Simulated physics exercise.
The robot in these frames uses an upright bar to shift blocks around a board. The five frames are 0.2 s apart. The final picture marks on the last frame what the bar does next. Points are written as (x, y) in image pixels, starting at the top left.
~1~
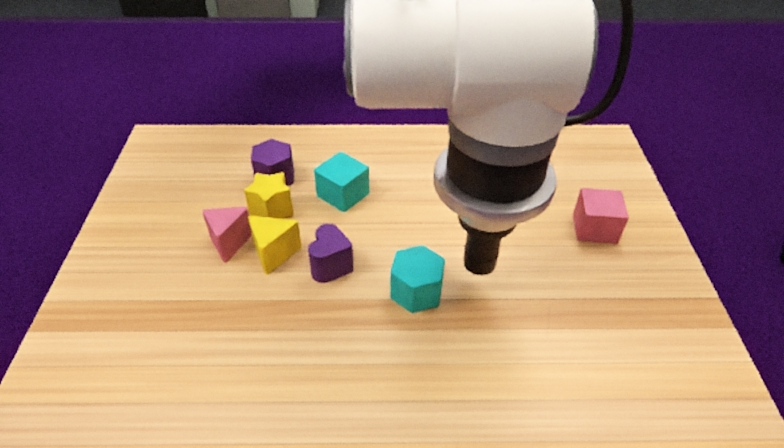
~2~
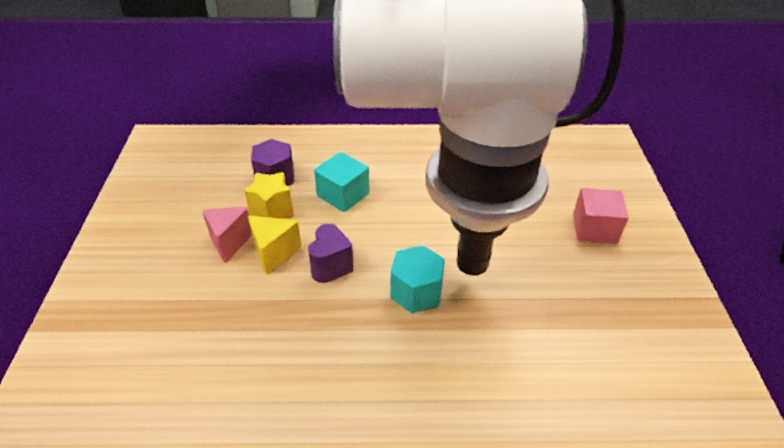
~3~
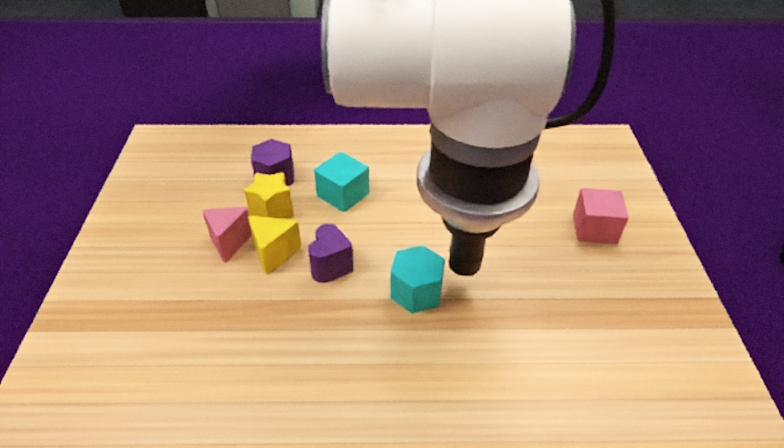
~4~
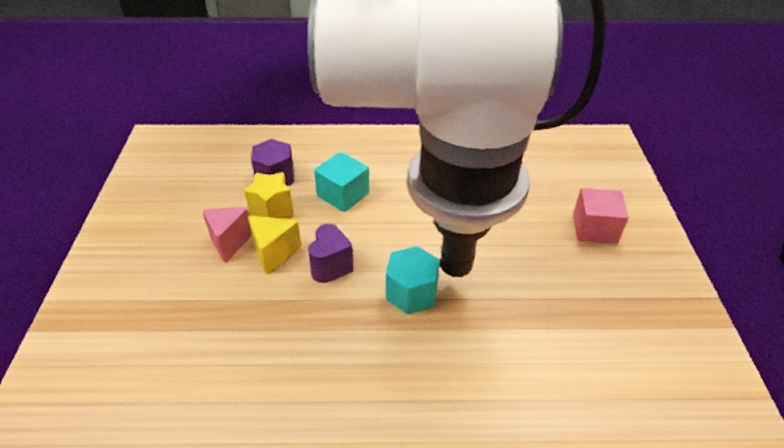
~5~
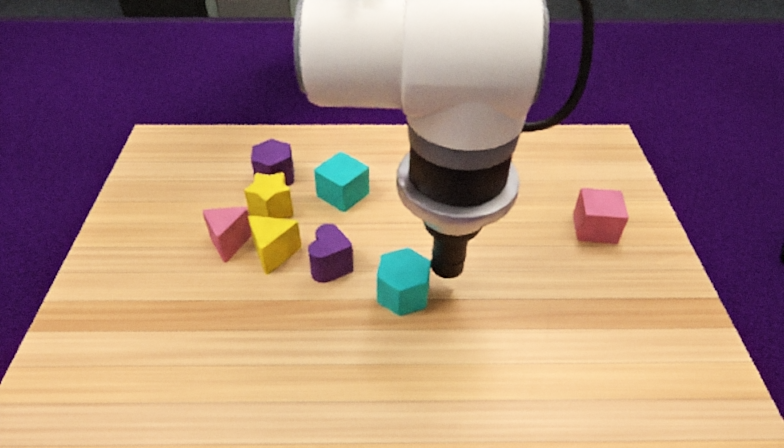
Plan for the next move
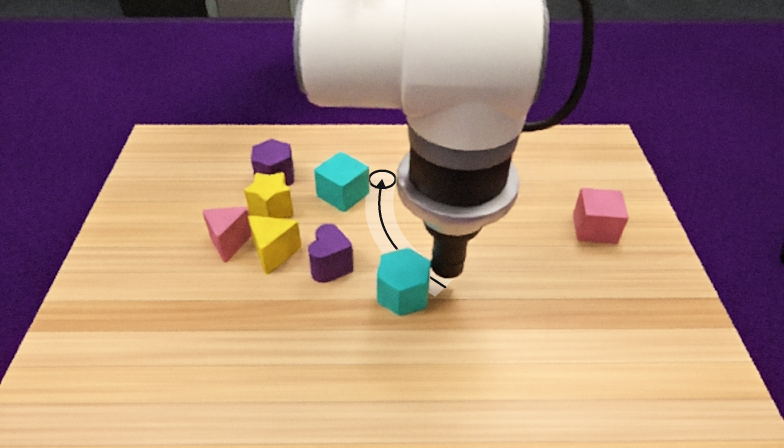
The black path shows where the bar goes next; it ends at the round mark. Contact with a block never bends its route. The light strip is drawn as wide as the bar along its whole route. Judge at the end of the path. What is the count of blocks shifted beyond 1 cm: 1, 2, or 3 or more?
It will shift just one block.
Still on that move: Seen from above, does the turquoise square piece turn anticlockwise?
Answer: Yes.
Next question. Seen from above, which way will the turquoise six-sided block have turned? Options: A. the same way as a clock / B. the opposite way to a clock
My pick is B.
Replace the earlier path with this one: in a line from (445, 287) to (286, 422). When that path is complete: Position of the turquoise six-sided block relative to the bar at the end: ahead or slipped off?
Gone from the front.
The line goes from (445, 287) over (401, 253) and (380, 215) to (382, 179).
On the path given first. One third of the way, bar (401, 233); turquoise six-sided block (387, 262), turned 45° anticlockwise.
Two thirds of the way, bar (380, 195); turquoise six-sided block (387, 262), turned 45° anticlockwise.
At the end, bar (382, 160); purple heart unmoved; turquoise square piece (341, 165), turned 20° anticlockwise; turquoise six-sided block (387, 262), turned 45° anticlockwise.
